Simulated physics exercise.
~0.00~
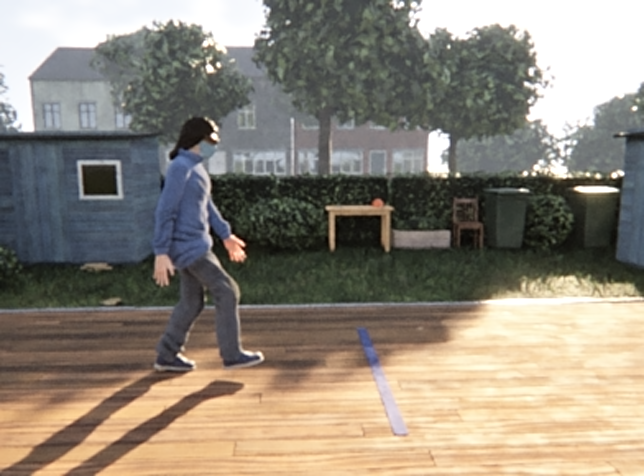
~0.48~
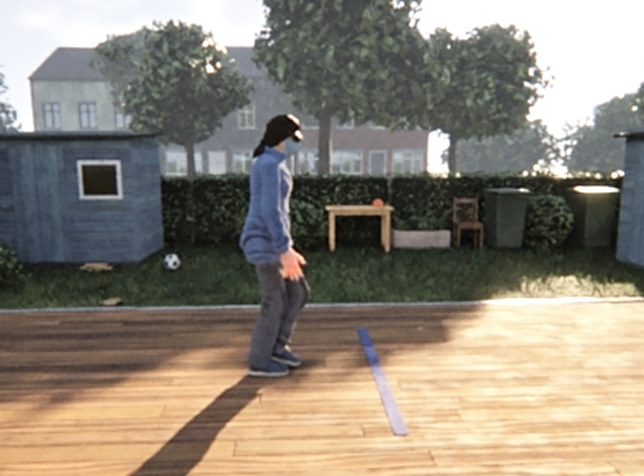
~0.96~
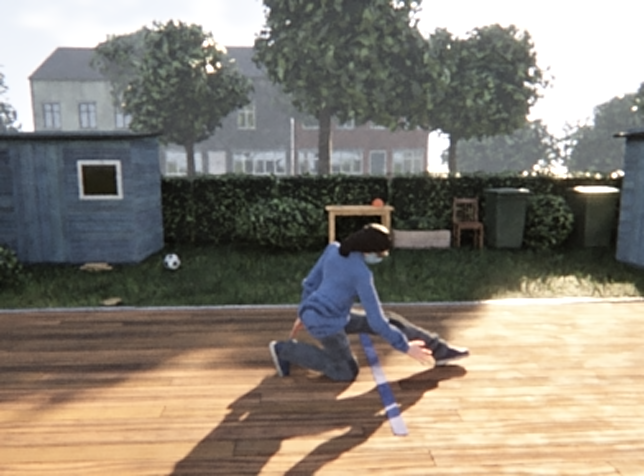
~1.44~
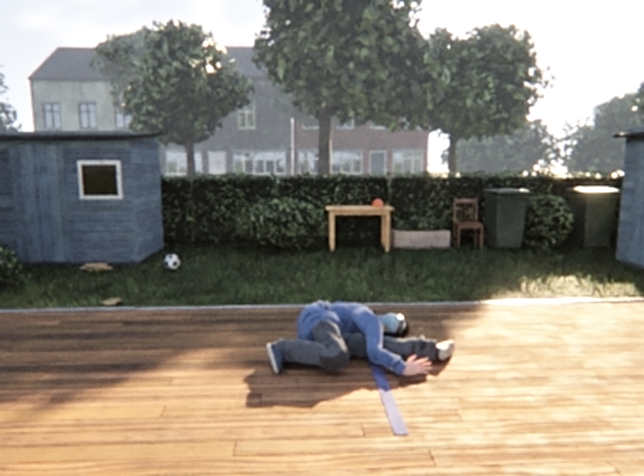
A person in a blue top walks right, drops down and slumps forward across a blue strip.
